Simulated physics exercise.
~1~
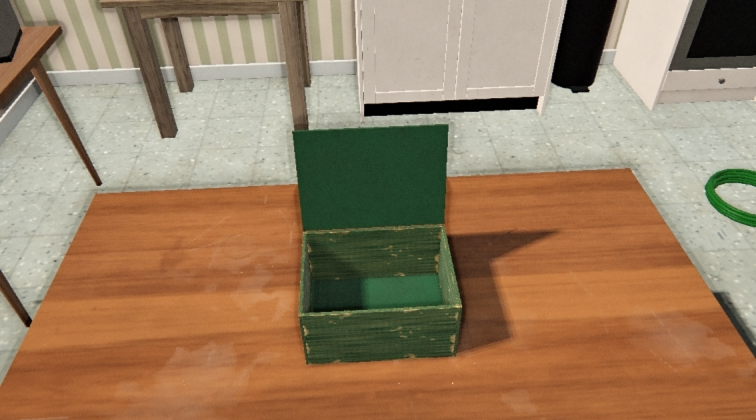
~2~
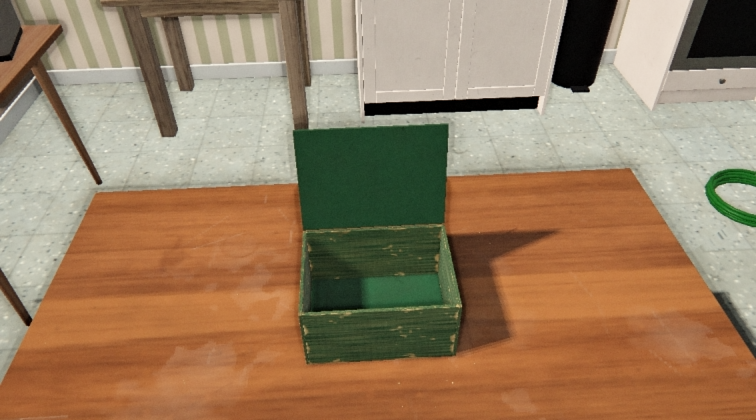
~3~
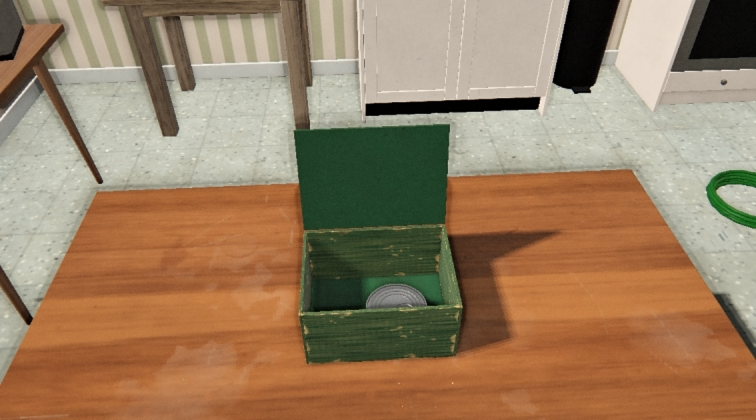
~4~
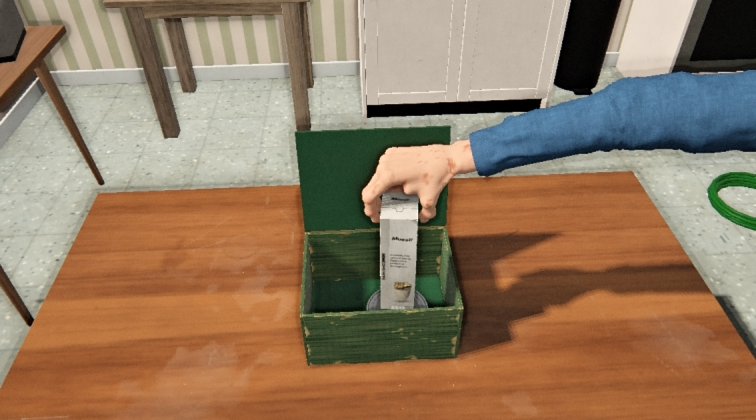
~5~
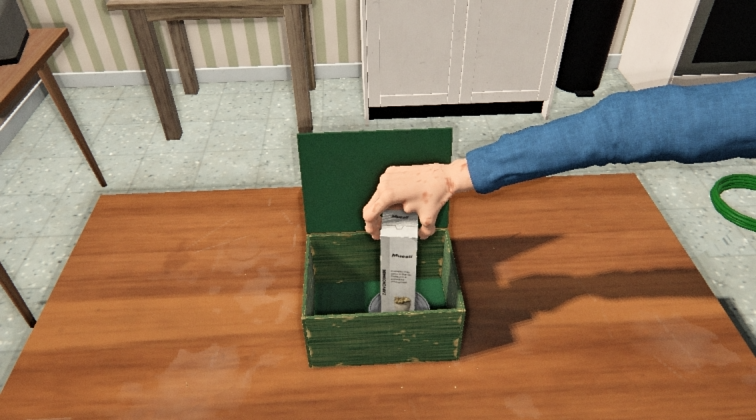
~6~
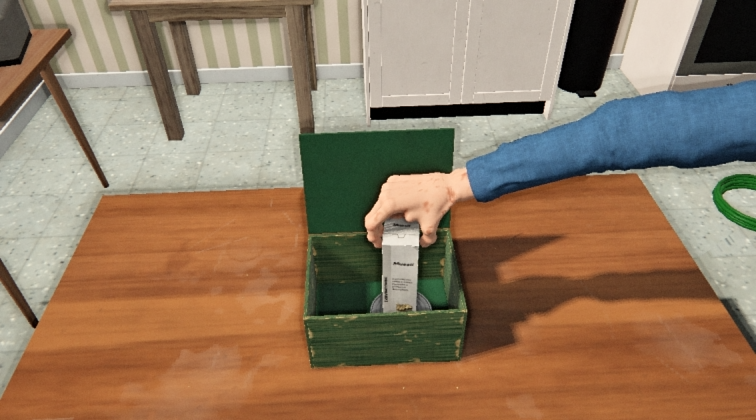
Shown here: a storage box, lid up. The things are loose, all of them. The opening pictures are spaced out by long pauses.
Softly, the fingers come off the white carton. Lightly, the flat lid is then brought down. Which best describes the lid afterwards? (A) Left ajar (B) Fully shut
Left ajar (A).
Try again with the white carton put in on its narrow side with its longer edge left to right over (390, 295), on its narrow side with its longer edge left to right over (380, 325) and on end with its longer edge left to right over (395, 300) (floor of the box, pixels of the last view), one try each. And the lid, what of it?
Trial 1: Lid fully lowered. Trial 2: Lid fully lowered. Trial 3: Lid propped open.
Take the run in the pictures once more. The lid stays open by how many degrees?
Some 50° above the rim.
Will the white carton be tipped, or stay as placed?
Result: It remains as it was set.
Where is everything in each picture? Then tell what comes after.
In the first picture, the last thing is not in view yet.
In the second picture, the last thing is not in view yet.
In the third picture, the last thing is not in view yet.
In the fourth picture, on its way; white carton (399, 253).
In the fifth picture, on its way; white carton (399, 268).
In the sixth picture, put in, still held; white carton (401, 275).
Then, 1.00 s after the last picture, lid starting down.
Then, 1.40 s after the last picture, lid 72° above the rim.
Then, 1.70 s after the last picture, lid 53° above the rim.
Then, 4.50 s after the last picture, lid 52° above the rim.
At rest, lid 51° above the rim; both in place. Seen from the same camera at the end, white carton near (400, 276).
